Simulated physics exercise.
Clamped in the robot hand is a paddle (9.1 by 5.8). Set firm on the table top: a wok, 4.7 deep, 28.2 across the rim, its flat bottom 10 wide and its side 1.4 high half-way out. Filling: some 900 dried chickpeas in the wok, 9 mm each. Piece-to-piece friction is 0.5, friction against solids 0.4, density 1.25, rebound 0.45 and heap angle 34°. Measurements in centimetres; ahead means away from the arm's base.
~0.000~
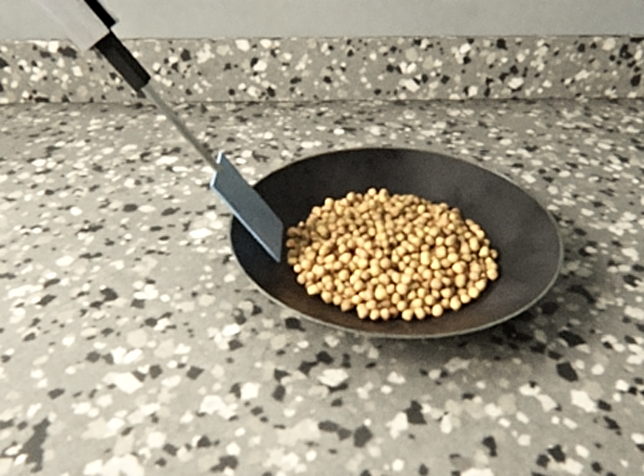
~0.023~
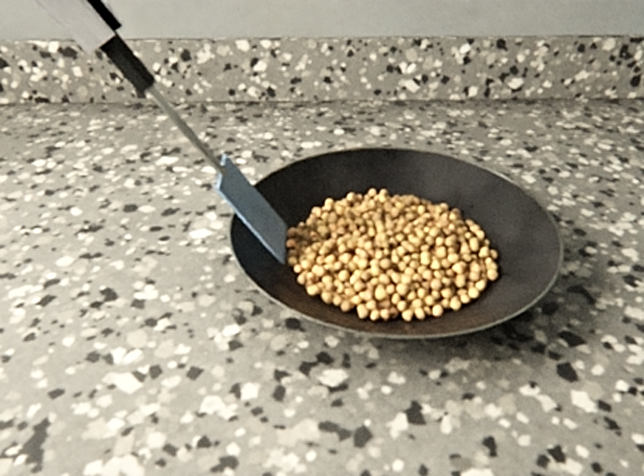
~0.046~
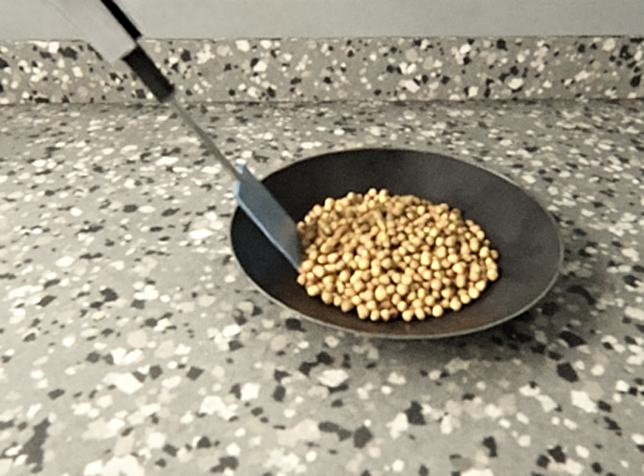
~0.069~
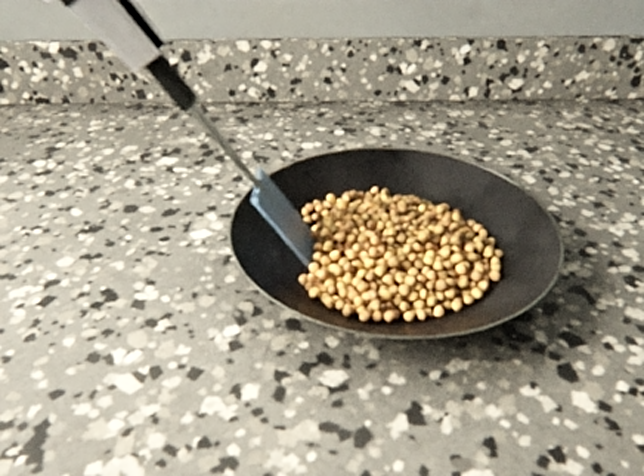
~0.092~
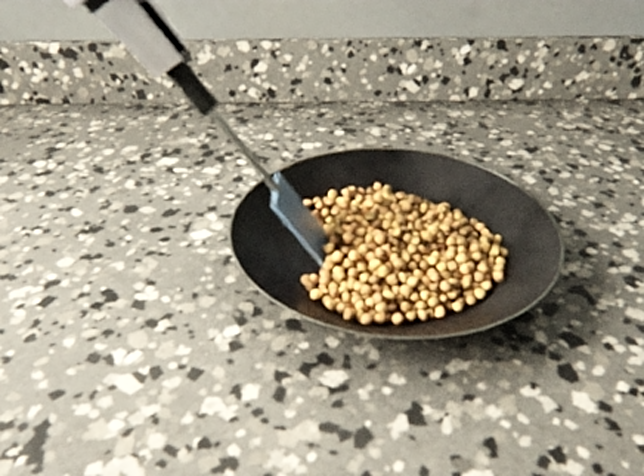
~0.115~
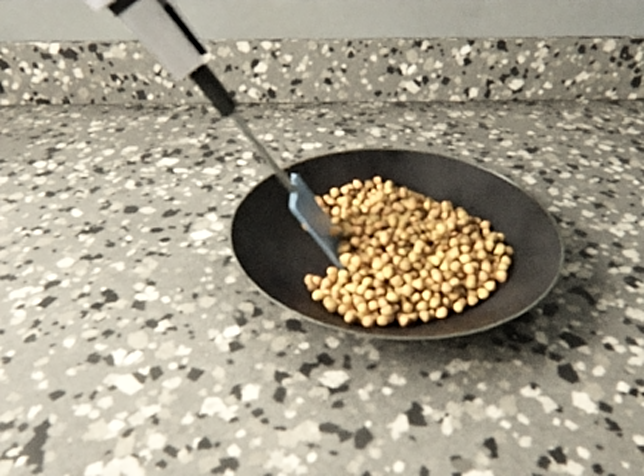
A robot arm holding a paddle lowered its blade slightly and pushed it rightward into the dried chickpeas in a dark wok on the speckled table top, nudging the pile a little to the right.
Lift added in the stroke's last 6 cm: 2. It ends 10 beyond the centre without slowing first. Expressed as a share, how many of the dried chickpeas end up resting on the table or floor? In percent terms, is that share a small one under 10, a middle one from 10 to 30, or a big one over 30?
A middle one.
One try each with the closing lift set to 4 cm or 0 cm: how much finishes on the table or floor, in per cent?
I'd put it near 10 in a hundred, then near 15 in a hundred.
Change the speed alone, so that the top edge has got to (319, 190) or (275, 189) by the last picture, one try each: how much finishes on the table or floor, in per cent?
Around 25 per cent, then around 10 per cent.
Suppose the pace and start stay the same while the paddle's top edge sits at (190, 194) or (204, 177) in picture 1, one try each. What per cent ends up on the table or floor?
I'd say near 15 per cent for the first and near 20 per cent for the second.
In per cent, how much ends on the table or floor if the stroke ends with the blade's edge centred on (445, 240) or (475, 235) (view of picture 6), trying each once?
Estimates, in order: 0 % and 5 %.
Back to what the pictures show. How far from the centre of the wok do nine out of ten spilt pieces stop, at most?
35 centimetres, give or take.
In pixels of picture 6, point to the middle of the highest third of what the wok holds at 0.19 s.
It sits at about (436, 238).
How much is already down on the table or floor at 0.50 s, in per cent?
Estimate: About 20 percent.
After 0.19 s, sloping 57°, highest piece 5 above the table; 900 in the wok.
After 0.26 s, sloping 57°, highest piece 6 above the table; 900 in the wok.
After 0.50 s, sloping 57°, highest piece 5 above the table; 738 in the wok, 161 on the table or floor, 1 on the blade or in flight.
After 1.55 s, sloping 57°, highest piece 5 above the table; 738 in the wok, 162 on the table or floor.
In the end, 738 in the wok, 162 on the table or floor. That is 18 % on the table or floor.
